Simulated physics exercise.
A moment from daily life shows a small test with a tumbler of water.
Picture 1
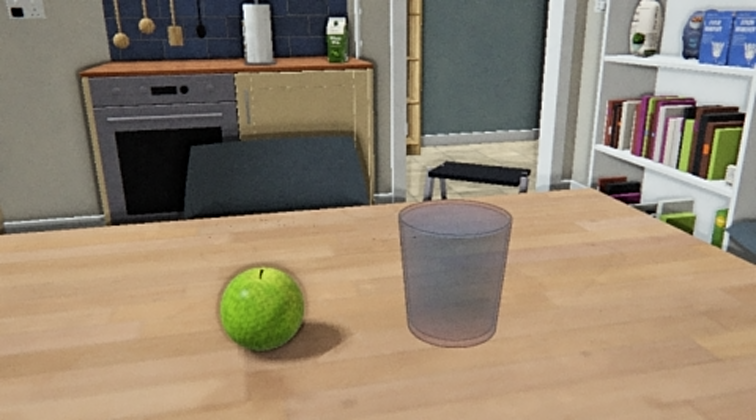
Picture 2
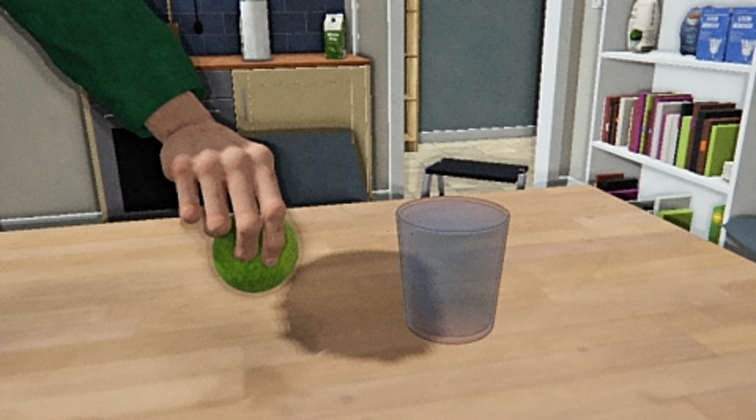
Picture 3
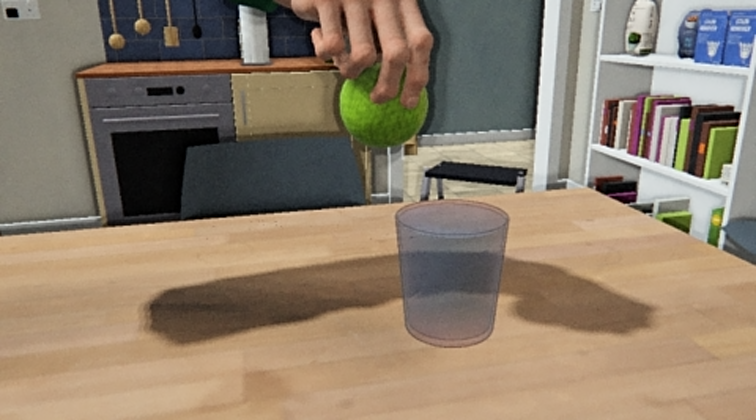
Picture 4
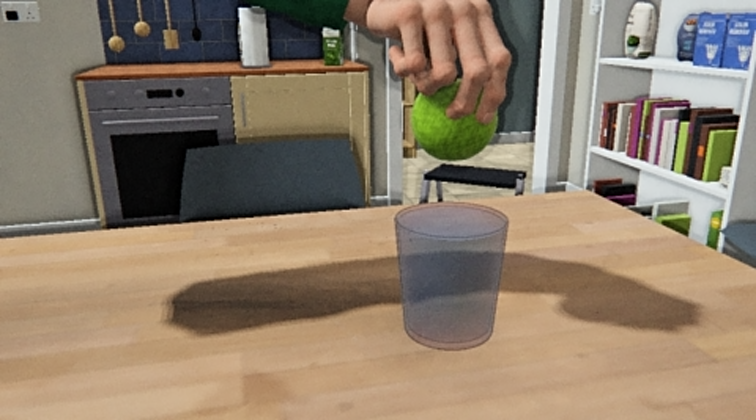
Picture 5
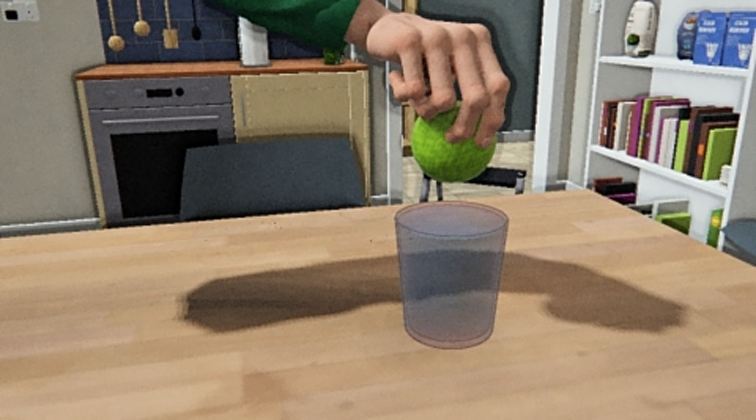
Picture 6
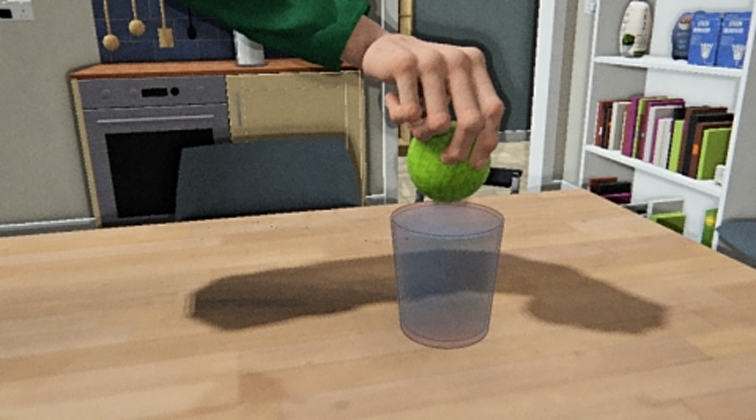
A hand in a green sleeve picked up a green apple from a wooden table, carried it right above a clear tumbler of water, and lowered it until it was just over the water.
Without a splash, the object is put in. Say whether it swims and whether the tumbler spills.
The object is held up, while the tumbler spills some.
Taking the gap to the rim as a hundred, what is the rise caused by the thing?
I'd call it some 490 in a hundred.
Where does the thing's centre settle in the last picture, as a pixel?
I'd say somewhere about (446, 234).
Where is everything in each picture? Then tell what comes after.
In the first picture, the apple lies on the top at (262, 309); tumbler (453, 268) nearly full.
In the second picture, a hand picks up the apple at (255, 250); tumbler nearly full, surface at (452, 216).
In the third picture, the apple is carried over at (383, 104); tumbler (450, 268) nearly full.
In the fourth picture, the apple is above the tumbler at (454, 119); tumbler nearly full, surface at (451, 222).
In the fifth picture, the apple comes down at (453, 142); tumbler (450, 269) nearly full.
In the sixth picture, the apple is just over the surface at (448, 161); tumbler nearly full, surface at (447, 221).
Soon after, the apple enters the water; the tumbler is full to the brim; some has gone over the rim.
Later, the apple comes up again; the tumbler is full to the brim; some has gone over the rim.
In the end, the apple floats; the tumbler is full to the brim; some has gone over the rim.
